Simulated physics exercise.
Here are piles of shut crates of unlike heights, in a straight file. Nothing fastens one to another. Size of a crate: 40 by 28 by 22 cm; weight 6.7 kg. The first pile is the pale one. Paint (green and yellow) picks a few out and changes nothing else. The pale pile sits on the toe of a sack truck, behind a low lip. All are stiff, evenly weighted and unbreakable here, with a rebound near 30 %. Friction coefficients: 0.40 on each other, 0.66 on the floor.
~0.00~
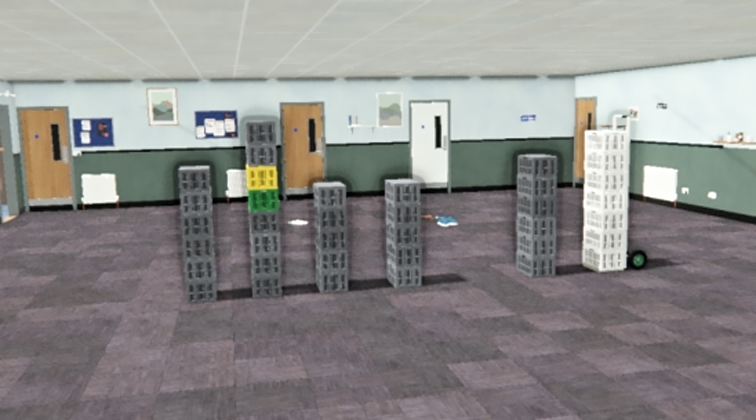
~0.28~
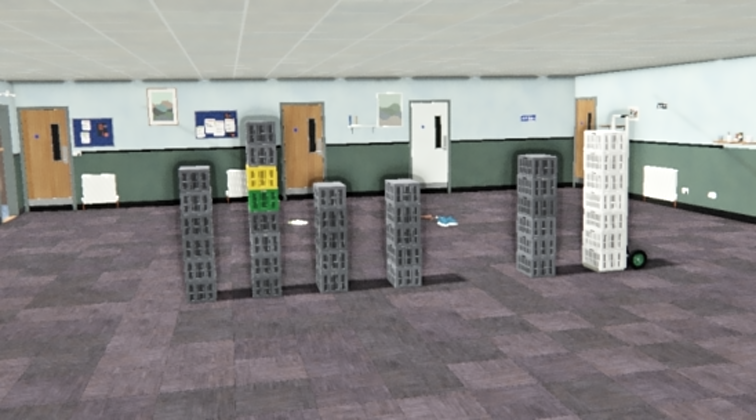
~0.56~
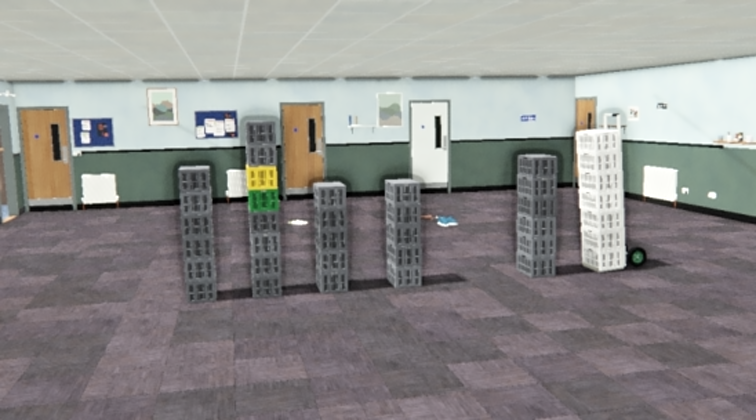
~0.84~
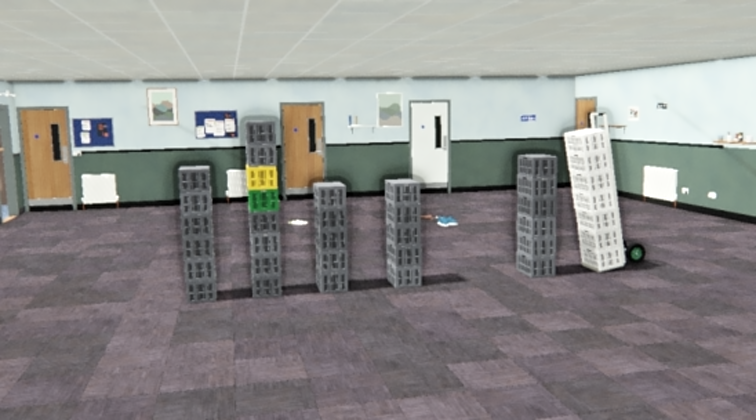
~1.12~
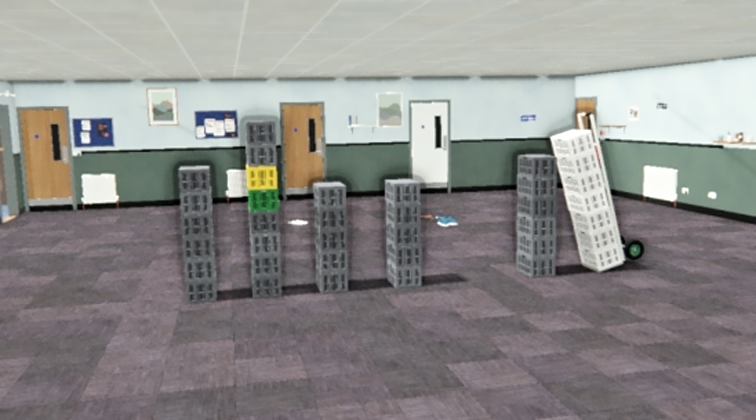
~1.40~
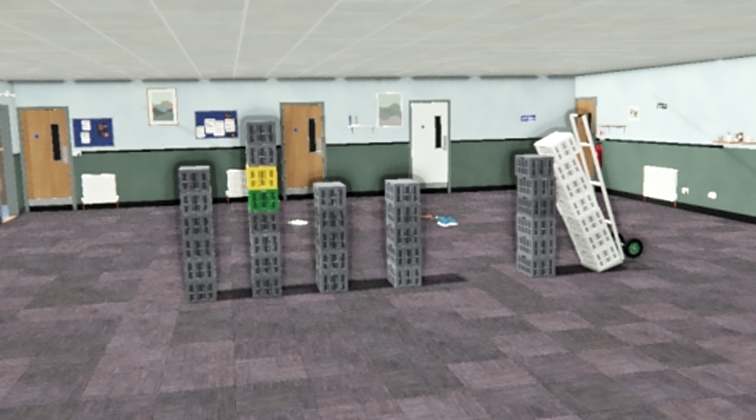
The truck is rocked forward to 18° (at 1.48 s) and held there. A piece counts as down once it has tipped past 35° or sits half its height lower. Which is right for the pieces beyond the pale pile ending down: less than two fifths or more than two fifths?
Less than two fifths of them.
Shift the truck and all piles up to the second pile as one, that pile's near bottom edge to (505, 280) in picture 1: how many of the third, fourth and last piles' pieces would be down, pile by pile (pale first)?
Then third 4, fourth 4, last 5.
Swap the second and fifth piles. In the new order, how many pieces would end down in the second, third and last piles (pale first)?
In that case second 8, third 4, last 6.
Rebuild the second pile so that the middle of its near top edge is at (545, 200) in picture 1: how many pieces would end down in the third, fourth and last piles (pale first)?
In that case third 0, fourth 0, last 0.
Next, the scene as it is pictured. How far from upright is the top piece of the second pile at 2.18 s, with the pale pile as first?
About 50°.
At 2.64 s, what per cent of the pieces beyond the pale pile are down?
15 per cent by then.
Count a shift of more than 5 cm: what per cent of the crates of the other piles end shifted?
25 per cent.
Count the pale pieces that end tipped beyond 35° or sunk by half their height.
7 pale pieces.
After 1.80 s, 7 of the pale pile down; none of the 30 other crates down, 5 disturbed.
After 2.18 s, 7 of the pale pile down; 5 of the 30 other crates down.
In the end (4.7 s), 7 of the pale pile down; 5 of the 30 other crates down; yellow crate unmoved; green crate unmoved. That is 17 per cent. From the last view, middles, yellow crate near (261, 176), green crate near (263, 198).
